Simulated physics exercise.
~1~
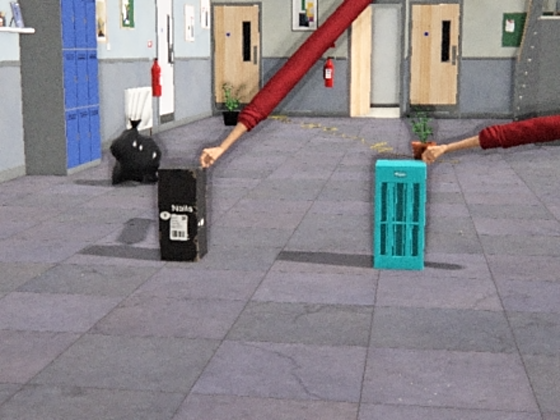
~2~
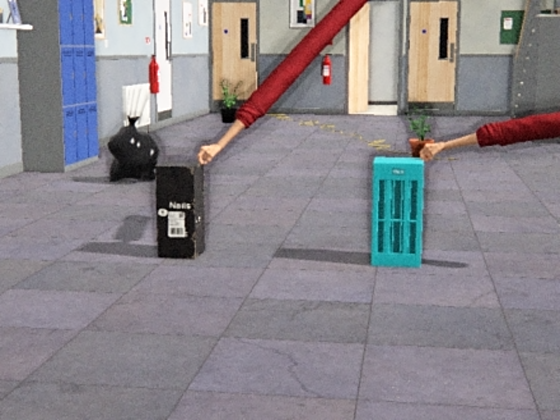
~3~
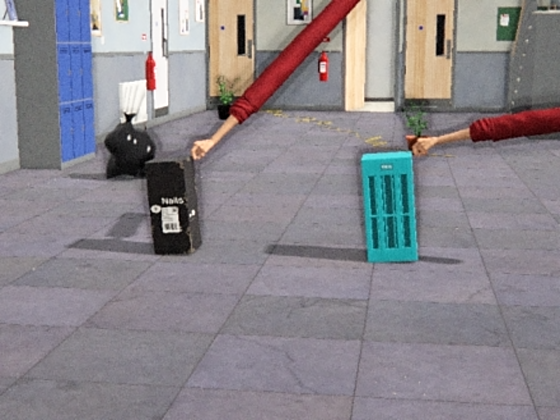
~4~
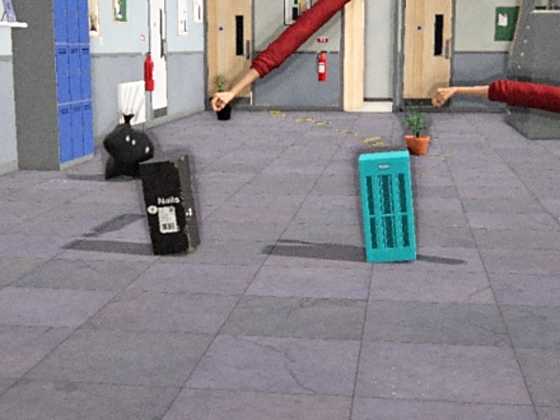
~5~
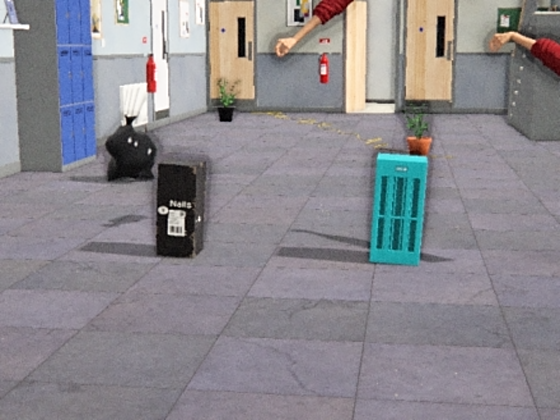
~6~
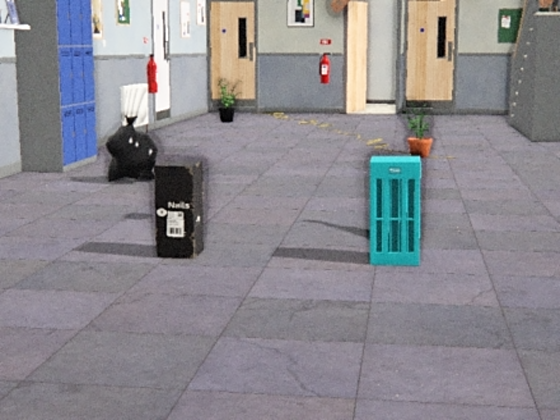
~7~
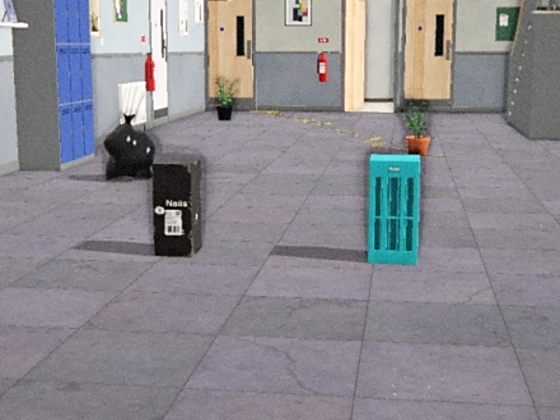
The footage shows two red-sleeved arms tipping a black parcel on the left and a turquoise crate on the right in a tiled hallway. The hands let go and withdraw, and both objects rock slightly before settling upright on the floor.
